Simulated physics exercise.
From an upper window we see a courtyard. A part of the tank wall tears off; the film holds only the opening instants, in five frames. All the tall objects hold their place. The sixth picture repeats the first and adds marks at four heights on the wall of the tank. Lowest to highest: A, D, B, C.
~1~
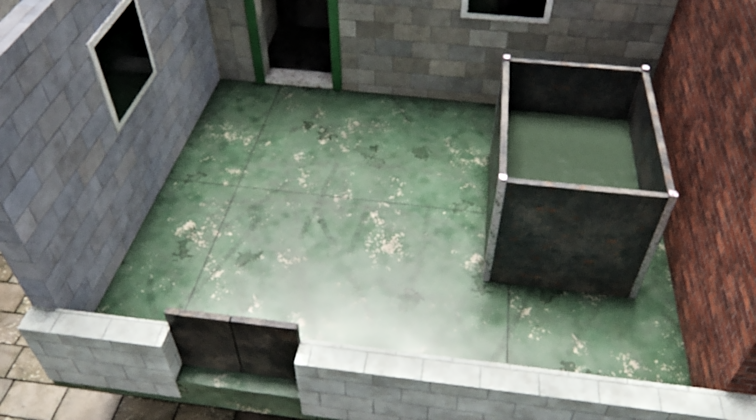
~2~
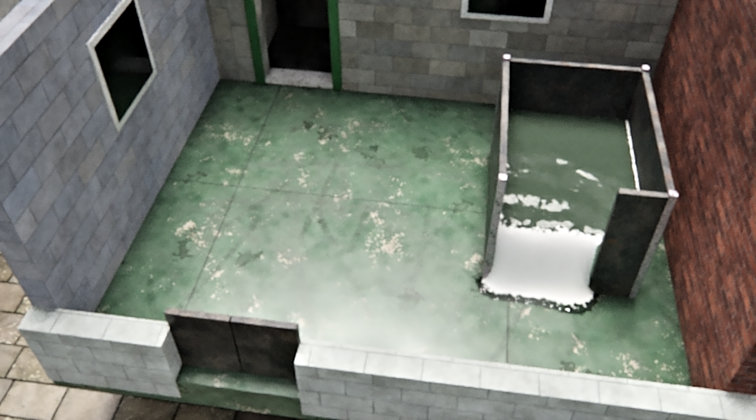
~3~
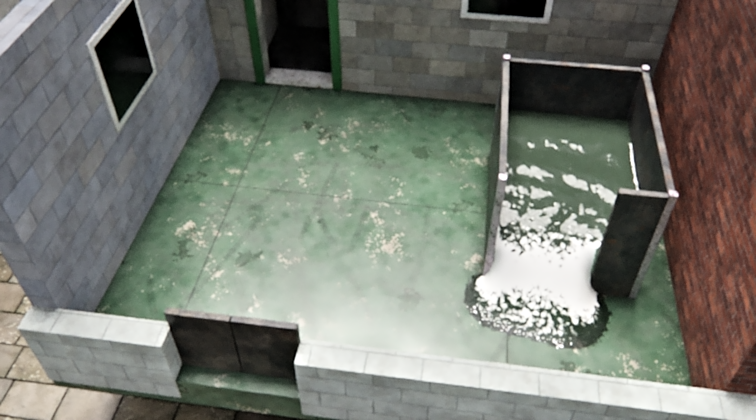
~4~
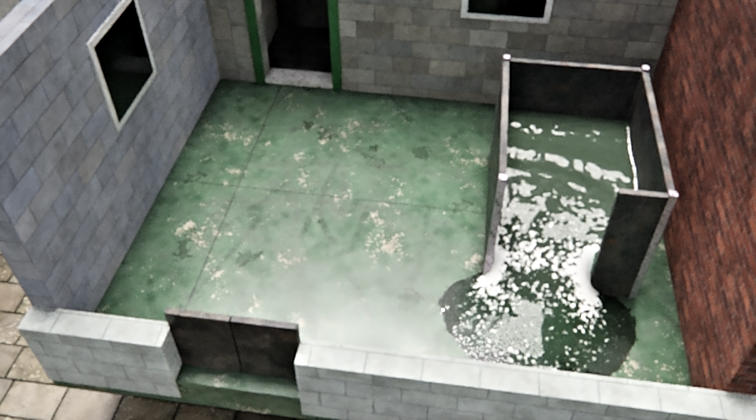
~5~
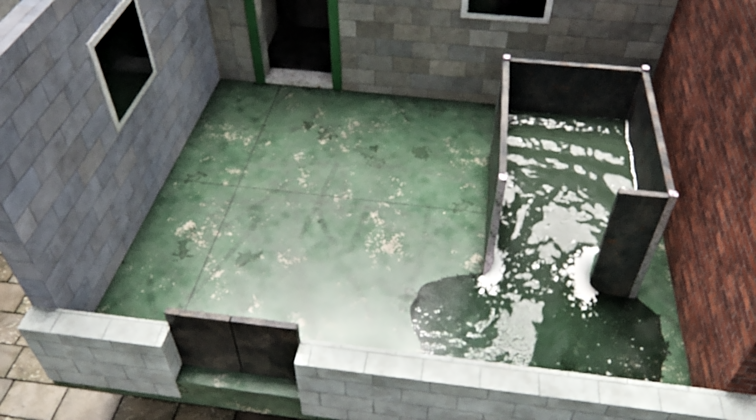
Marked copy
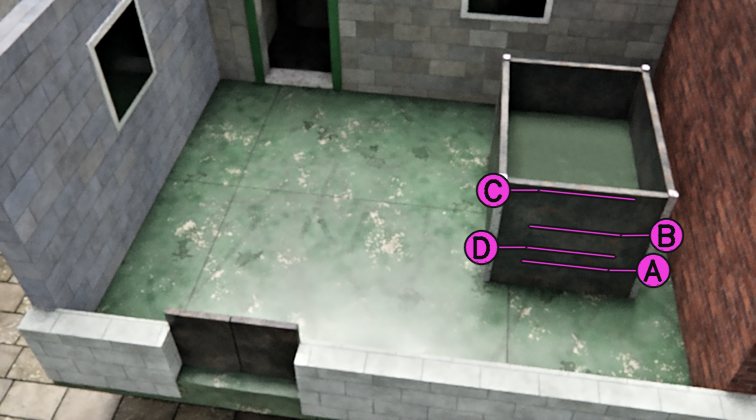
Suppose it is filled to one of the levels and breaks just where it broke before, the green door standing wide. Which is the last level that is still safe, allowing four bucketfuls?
That is mark D.
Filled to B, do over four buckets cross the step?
Yes.
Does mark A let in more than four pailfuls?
No, not at all.
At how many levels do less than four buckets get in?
Two of them.
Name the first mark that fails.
It is B.
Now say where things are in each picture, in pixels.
In the first picture, water in the tank at rest, its middle at (568, 169); foot of the green doorway at (299, 86); shut gate at (235, 327).
In the second picture, 1 % of the ground under water, visible out to (487, 285).
In the third picture, 3 % of the ground under water, visible out to (584, 327).
In the fourth picture, 7 % of the ground under water, visible out to (460, 307).
In the fifth picture, 12 % of the ground under water, visible out to (447, 310).
In magenta, A at (565, 265); B at (575, 230); C at (585, 194); D at (569, 251); from the bottom up A, D, B, C.
With A, nothing gets over.
With B, about 9 bucketfuls get in.
With C, dozens of bucketfuls pour in.
With D, a splash gets over, under a bucket.
